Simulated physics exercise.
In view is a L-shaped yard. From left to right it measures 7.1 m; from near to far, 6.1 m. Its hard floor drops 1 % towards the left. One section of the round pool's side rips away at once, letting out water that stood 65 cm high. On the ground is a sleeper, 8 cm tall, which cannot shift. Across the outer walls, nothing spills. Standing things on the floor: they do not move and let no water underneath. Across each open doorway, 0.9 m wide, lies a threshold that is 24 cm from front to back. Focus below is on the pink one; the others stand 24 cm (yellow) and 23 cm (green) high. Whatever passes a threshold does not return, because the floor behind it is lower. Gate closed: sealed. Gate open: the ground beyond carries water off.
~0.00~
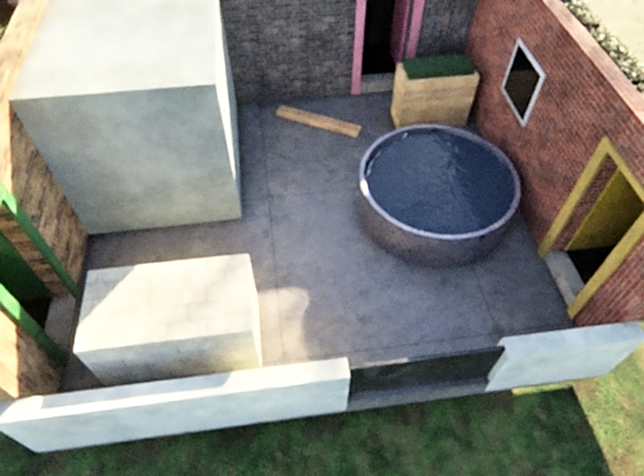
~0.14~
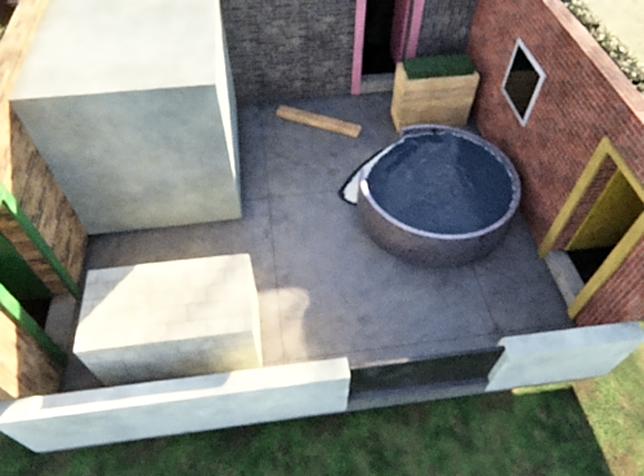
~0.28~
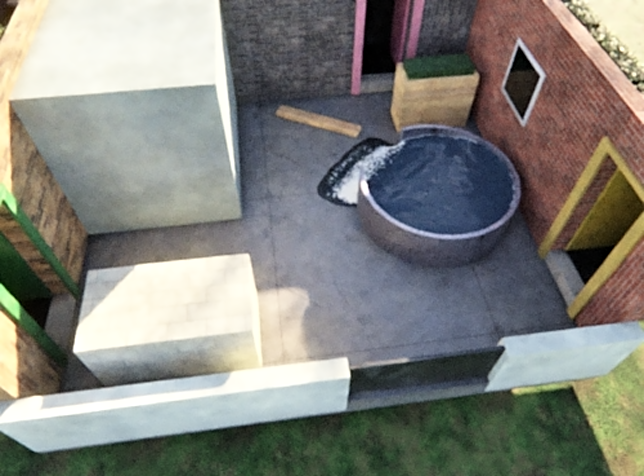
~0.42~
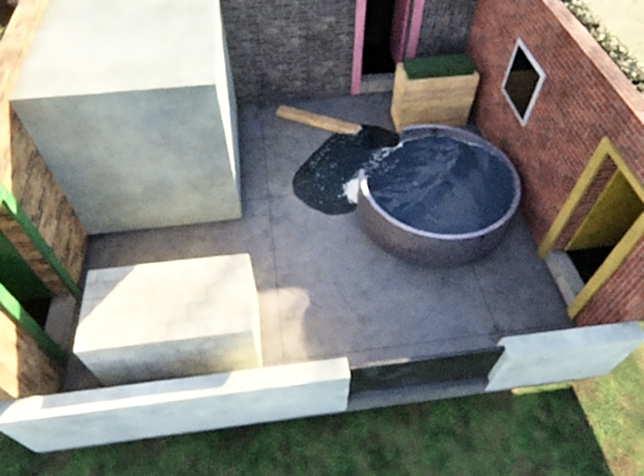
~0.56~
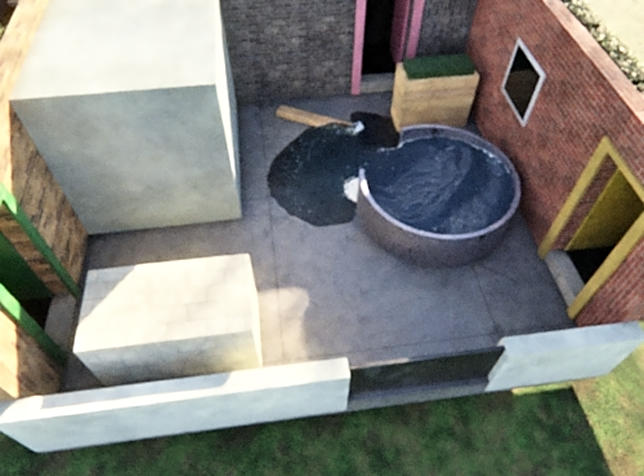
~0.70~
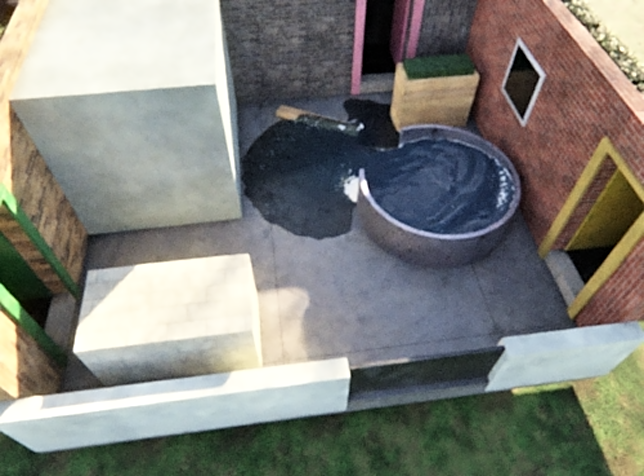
To begin with, a round pool of water stands whole and still in a walled yard with pale blocks and a wooden beam. Its far left side breaks open and water pours out, foaming at the gap, then spreads leftward in a dark sheet, around the beam and up to the large block.
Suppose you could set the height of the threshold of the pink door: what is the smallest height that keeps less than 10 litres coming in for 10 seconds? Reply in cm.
The smallest such height is close to 17 cm.
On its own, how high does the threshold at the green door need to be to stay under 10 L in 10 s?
I'd raise green to close to 8.0 cm.
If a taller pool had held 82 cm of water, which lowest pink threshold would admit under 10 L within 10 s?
I'd say close to 22 cm.
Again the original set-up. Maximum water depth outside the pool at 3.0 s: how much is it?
35 cm.
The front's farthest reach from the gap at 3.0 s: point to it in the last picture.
Around pixel (163, 311).
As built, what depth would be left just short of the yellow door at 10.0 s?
The depth there is around 10.0 cm.
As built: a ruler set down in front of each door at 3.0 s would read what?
Reading in centimetres: Yellow = 0, green = 0, pink = 14.
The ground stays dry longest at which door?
Yellow.
After 1.4 s water covers 30 % of the floor, deepest (55 cm) near (239, 108); 11 cm at the pink door, 0 litres in over its 26 cm threshold.
After 3.0 s water covers 40 % of the floor, deepest (35 cm) near (239, 108); 14 cm at the pink door, 0 litres in over its 26 cm threshold.
After 10.0 s water covers 95 % of the floor, deepest (15 cm) near (237, 302); 11 cm at the pink door, 0 litres in over its 26 cm threshold.
At the pink door as built, the water arrived by 1.0 s and peaked near 21 cm at 6.2 s.
With a threshold of 14.5 cm, 26 litres would have come in within the 10 s; with 19.5 cm, 4 litres. So under 10 litres takes about 17 cm.
